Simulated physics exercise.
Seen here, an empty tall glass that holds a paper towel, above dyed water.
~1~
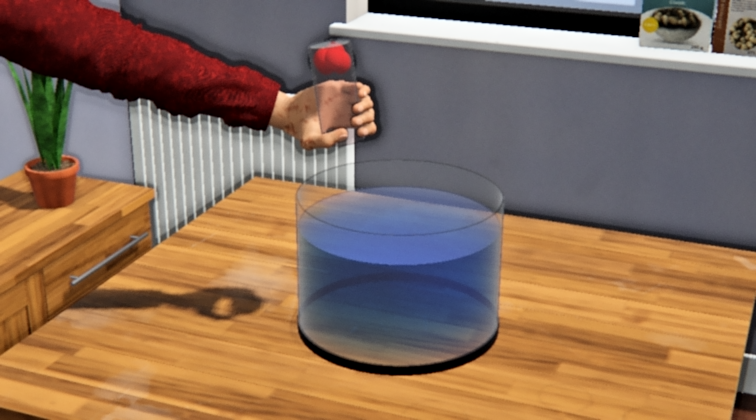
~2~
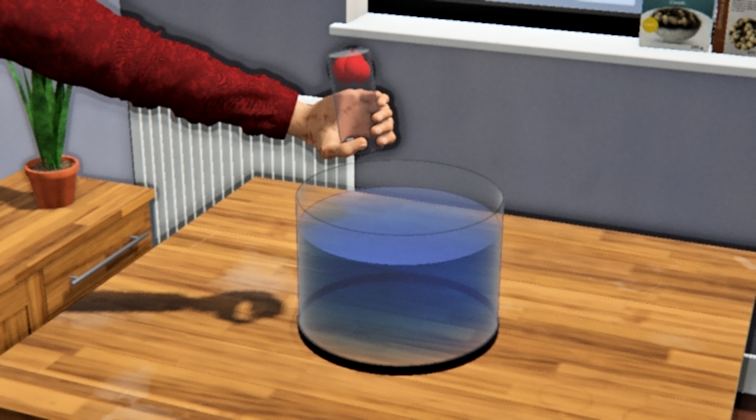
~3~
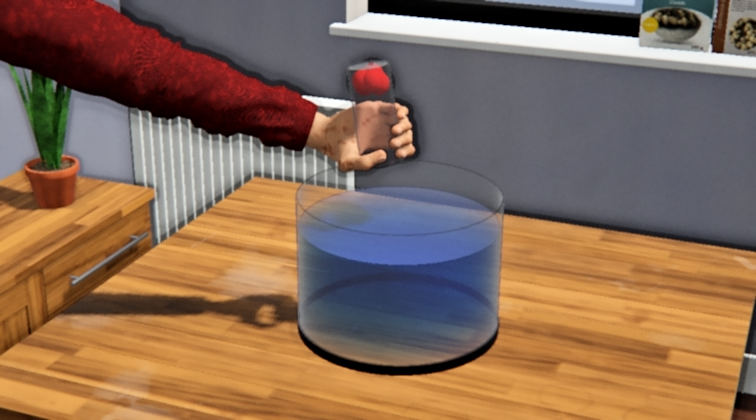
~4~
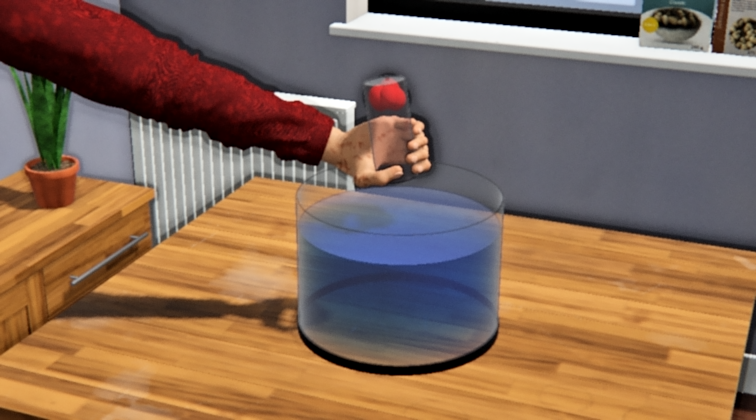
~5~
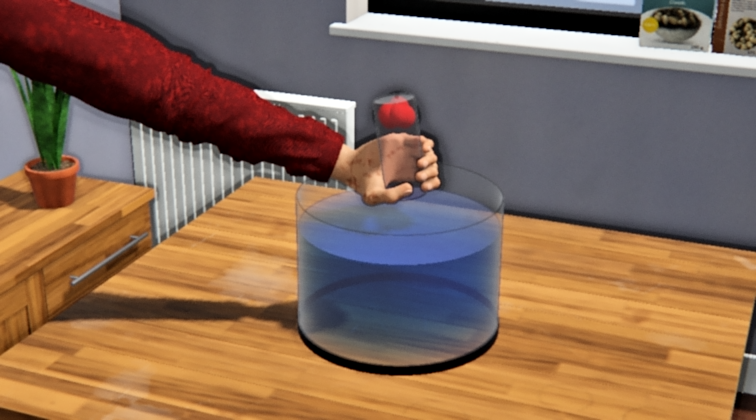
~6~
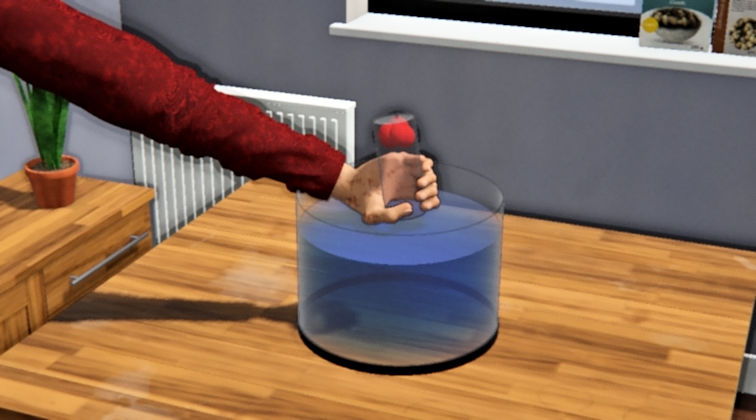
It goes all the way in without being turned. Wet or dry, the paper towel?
Under the surface the paper towel stays dry.
Soon after, the tall glass enters the dyed water.
Later, air is trapped inside and holds the level down.
In the end, the tall glass is under, still full of air, and the paper towel is dry.
